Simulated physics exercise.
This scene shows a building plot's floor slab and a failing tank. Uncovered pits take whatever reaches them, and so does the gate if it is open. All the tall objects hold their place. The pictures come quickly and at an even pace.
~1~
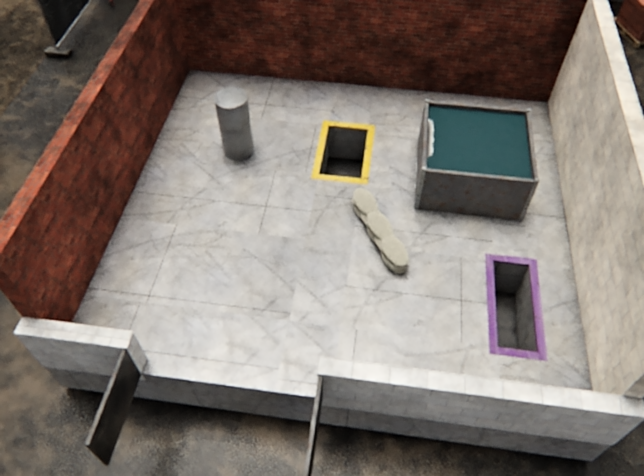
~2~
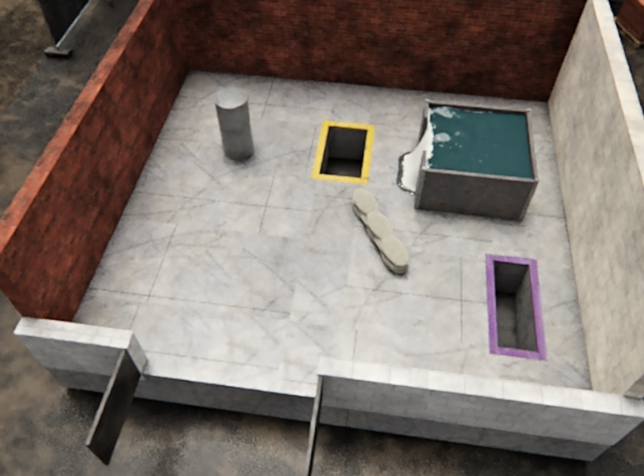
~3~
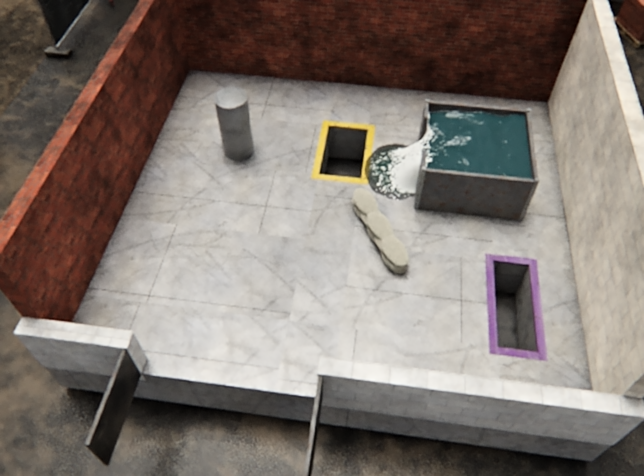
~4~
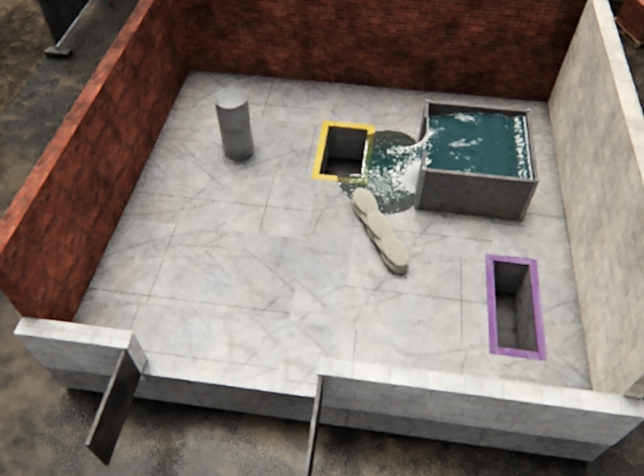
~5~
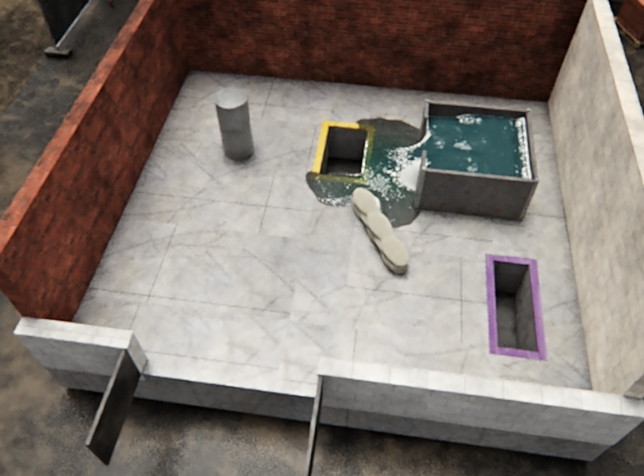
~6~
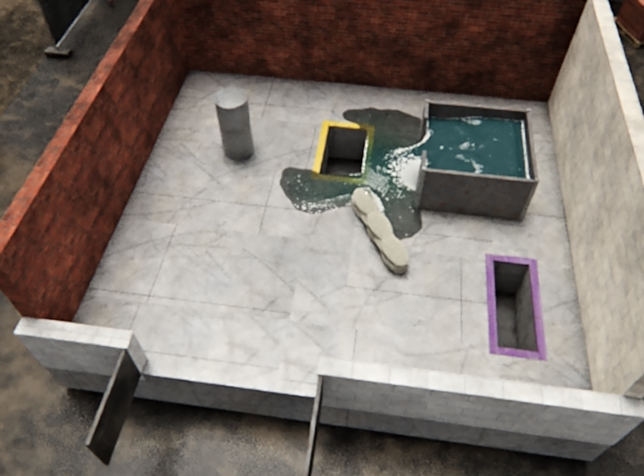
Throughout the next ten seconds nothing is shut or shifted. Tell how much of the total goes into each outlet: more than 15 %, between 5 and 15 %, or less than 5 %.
Where it goes: The gate gets less than 5 %; the purple pit gets less than 5 %; the yellow pit gets more than 15 %.
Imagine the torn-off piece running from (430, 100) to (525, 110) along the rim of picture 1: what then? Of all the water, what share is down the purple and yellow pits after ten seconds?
I'd say the purple pit gets around 10 percent and the yellow pit around 12 percent.
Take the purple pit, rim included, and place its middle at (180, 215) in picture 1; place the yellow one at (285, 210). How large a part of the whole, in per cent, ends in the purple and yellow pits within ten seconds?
Roughly: Purple pit 20 %, yellow pit 25 %.
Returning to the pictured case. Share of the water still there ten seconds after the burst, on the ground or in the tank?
Around 40 parts in a hundred.
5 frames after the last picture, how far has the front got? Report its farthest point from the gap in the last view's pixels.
The farthest wet spot is near (178, 216).
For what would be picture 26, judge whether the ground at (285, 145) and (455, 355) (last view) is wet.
In that order, the first is spared and the second spared.
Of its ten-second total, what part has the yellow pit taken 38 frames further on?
Share by then: 85 in a hundred.
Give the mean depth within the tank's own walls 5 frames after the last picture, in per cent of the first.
It works out to roughly 62 percent.
A moment on, water covers 15 % of the floor; the gate 0 %, the purple pit 0 %, the yellow pit 18 %.
Next, water covers 30 % of the floor; the gate 0 %, the purple pit 0 %, the yellow pit 29 %.
Then, water covers 30 % of the floor; the gate 0 %, the purple pit 1 %, the yellow pit 39 %.
Later, water covers 35 % of the floor; the gate 0 %, the purple pit 2 %, the yellow pit 49 %.
In the end, water covers 55 % of the floor; the gate 2 %, the purple pit 2 %, the yellow pit 57 %.
